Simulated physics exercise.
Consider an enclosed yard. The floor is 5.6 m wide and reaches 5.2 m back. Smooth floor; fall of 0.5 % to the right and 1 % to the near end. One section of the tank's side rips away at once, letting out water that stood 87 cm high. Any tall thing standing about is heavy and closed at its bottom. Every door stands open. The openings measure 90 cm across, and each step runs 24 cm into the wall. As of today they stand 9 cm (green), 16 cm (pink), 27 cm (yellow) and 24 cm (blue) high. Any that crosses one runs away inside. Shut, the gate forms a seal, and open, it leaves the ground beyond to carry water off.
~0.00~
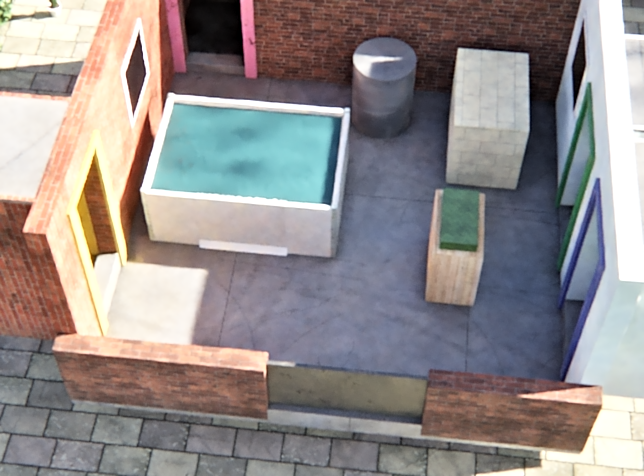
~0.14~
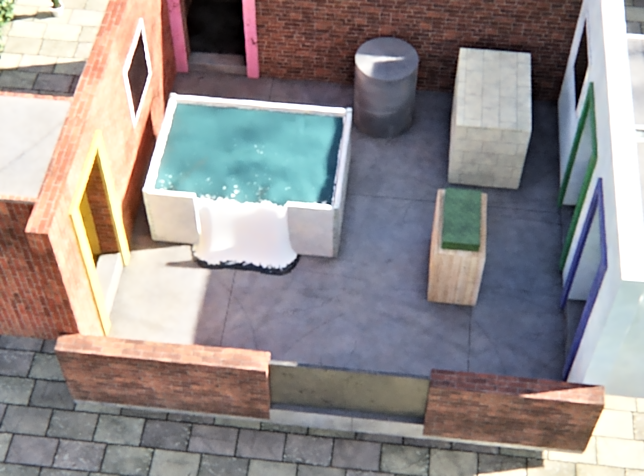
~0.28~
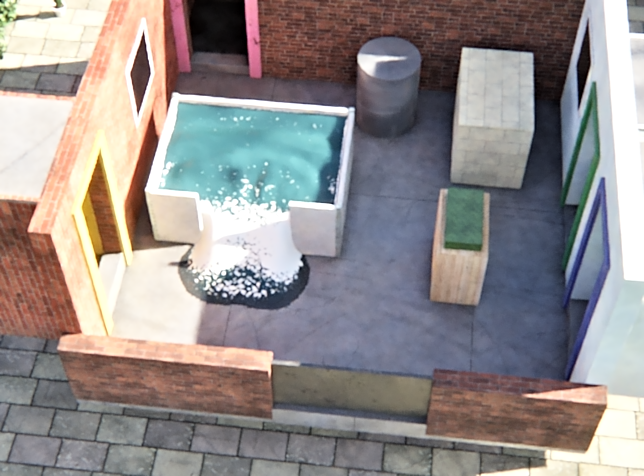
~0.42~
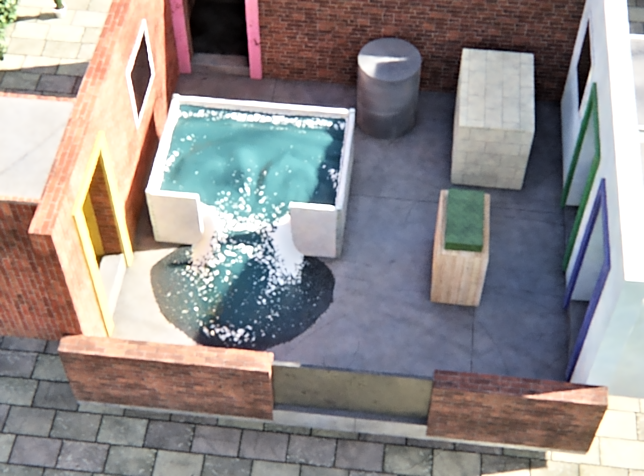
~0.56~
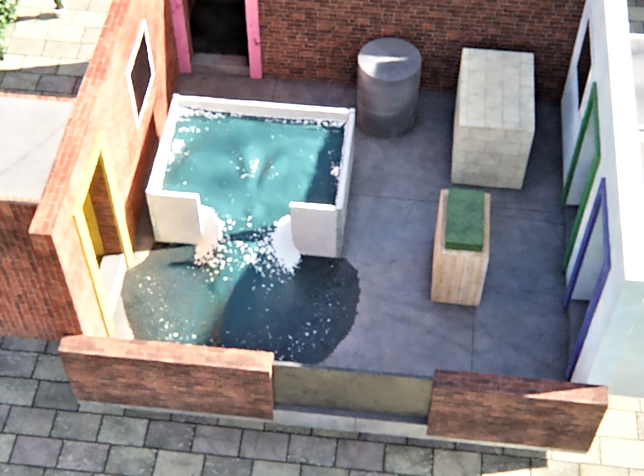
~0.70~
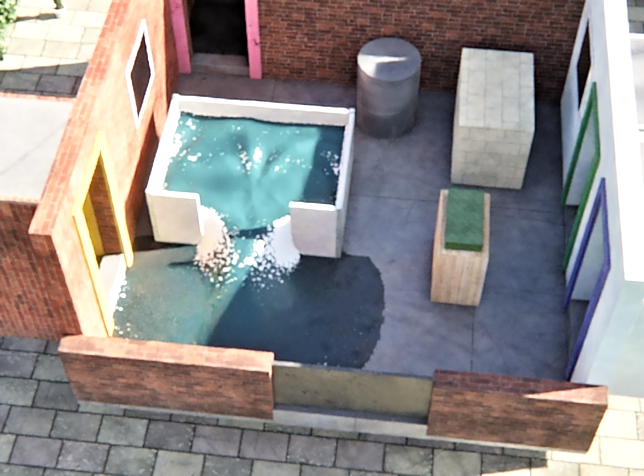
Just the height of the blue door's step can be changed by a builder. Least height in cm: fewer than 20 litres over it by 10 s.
Approx. 24 cm.
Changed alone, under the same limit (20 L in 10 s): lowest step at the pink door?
For the pink door, about 14.5 cm.
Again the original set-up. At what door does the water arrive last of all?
Answer: Pink.
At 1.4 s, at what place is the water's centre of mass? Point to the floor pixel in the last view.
(248, 256) or so.
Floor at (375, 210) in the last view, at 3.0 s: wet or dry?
At that moment it's not yet touched.
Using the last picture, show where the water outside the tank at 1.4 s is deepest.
(98, 373).
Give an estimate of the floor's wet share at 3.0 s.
Near 55 per cent of the open floor.
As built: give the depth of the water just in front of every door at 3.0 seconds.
Depths in cm: Green 7, pink 0, yellow 21, blue 26.
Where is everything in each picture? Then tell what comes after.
In the first picture, still water, 87 cm deep, in the tank at (249, 154); the blue door at (579, 293) is dry.
In the second picture, water pours out at (244, 228) and has run 0.3 m, to (205, 263); about 13 cm deep outside, 87 cm at the back.
In the third picture, water pours out at (246, 230) and has run 0.9 m, to (214, 299); about 15 cm deep outside, 84 cm at the back.
In the fourth picture, water pours out at (247, 232) and has run 1.5 m, to (211, 341); about 10 cm deep outside, 75 cm at the back.
In the fifth picture, the gap is at (247, 232), the front 2.1 m out at a hidden place; the back of the tank holds 74 cm.
In the sixth picture, the gap is at (247, 232), the front 2.2 m out at a hidden place; the back of the tank holds 71 cm; the blue door at (584, 293), 4.2 m from the gap, is still 2.4 m from the nearest water.
After 1.4 s water covers 30 % of the floor, deepest (66 cm) near (98, 373); it has not reached the blue door.
After 3.0 s water covers 55 % of the floor, deepest (36 cm) near (98, 373); 26 cm at the blue door, 3 litres in over its 24 cm step.
After 10.0 s water covers 95 % of the floor, deepest (18 cm) near (293, 393); 15 cm at the blue door, 19 litres in over its 24 cm step.
At the blue door as built, the water arrived by 2.1 s and peaked near 28 cm at 4.4 s.
With a step of 19.5 cm, 69 litres would have come in within the 10 s; with 26 cm, 8 litres. So under 20 litres takes about 24 cm.
